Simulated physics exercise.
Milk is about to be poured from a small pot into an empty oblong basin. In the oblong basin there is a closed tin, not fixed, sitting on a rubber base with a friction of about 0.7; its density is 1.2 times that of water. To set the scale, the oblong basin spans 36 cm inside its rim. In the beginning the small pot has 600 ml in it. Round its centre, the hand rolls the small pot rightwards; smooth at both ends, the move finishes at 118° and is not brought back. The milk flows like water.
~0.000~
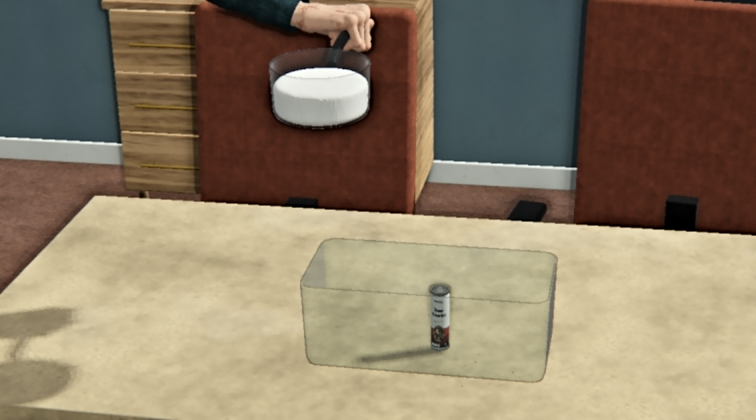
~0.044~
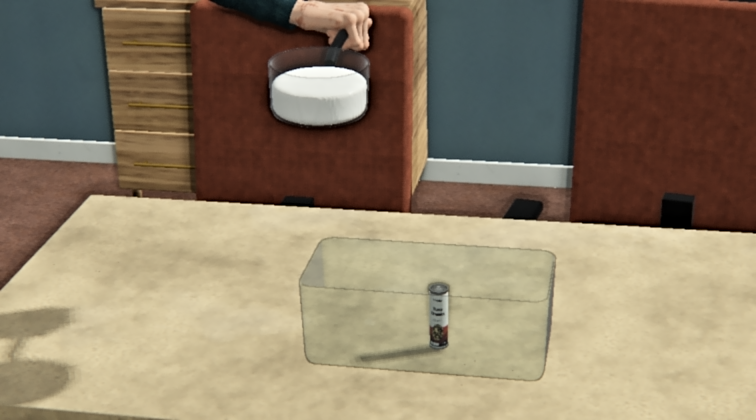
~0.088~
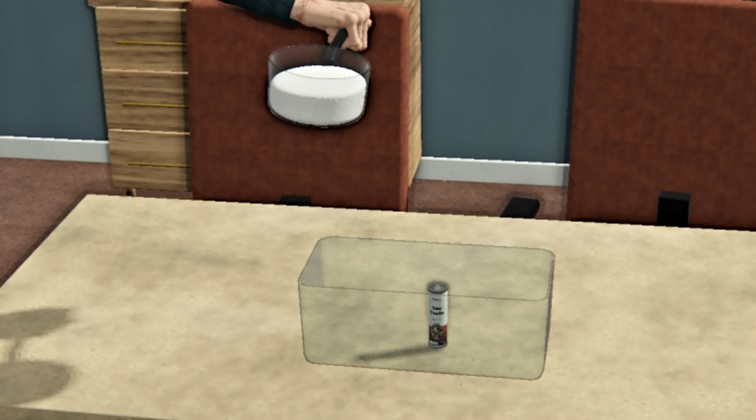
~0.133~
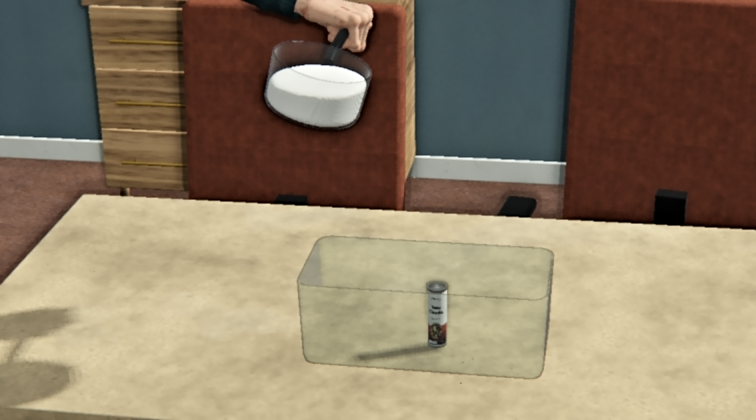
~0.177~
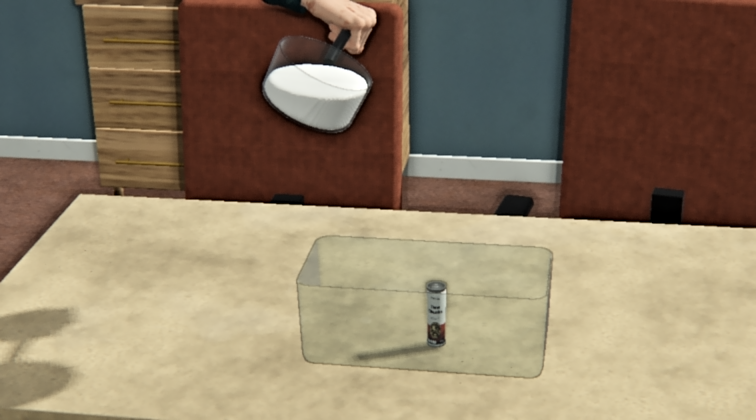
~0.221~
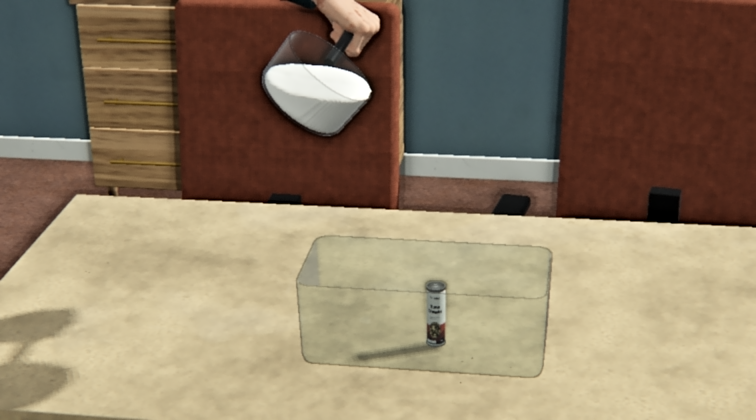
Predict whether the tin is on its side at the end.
Here's my call: It tips.
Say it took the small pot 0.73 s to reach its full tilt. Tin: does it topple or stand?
After the tilt, the tin has tipped over.
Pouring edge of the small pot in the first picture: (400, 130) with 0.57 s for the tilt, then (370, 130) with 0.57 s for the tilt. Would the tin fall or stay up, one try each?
Trial 1 - tin tips; trial 2 - tin stays standing.
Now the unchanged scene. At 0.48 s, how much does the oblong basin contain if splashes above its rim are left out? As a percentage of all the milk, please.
At that time the basin holds about 6 per cent of the liquid.
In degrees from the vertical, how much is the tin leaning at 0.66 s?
Lean: Around 5° from upright.
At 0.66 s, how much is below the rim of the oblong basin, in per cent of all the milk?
I'd put it at roughly 86 per cent.
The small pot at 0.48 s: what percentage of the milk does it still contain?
Roughly 18 per cent.
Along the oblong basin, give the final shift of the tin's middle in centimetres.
The tin's middle ends up about 8.0 cm along the basin.
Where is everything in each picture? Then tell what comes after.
In the first frame, it leans 0°; its right rim is at (368, 67); the milk meets the walls at (276, 80) and (367, 84); the oblong basin's rim runs from (312, 262) to (553, 279); the tin's top is at (440, 292).
In the second frame, it leans 2°; its right rim is at (367, 67); the milk meets the walls at (274, 78) and (366, 83).
In the third frame, it leans 7°; its right rim is at (368, 71); the milk meets the walls at (273, 77) and (366, 83).
In the fourth frame, it leans 15°; its right rim is at (370, 77); the milk meets the walls at (272, 76) and (366, 84).
In the fifth frame, it leans 26°; its right rim is at (370, 87); the milk meets the walls at (270, 73) and (367, 85).
In the sixth frame, it leans 39°; its right rim is at (368, 98); the milk meets the walls at (267, 70) and (370, 91); 1 per cent is over the edge.
By 0.48 s the tilt is 110° and 17 per cent is still to pour; the tin stands where it began.
By 0.66 s the tilt is 118° and 2 per cent is still to pour; the tin stands 2 cm from where it began.
By 0.86 s the tilt is 118° and 0 per cent is still to pour; the tin lies on its side.
By 1.07 s the tilt is 118° and 0 per cent is still to pour; the tin lies on its side.
At rest the tin lies on its side.
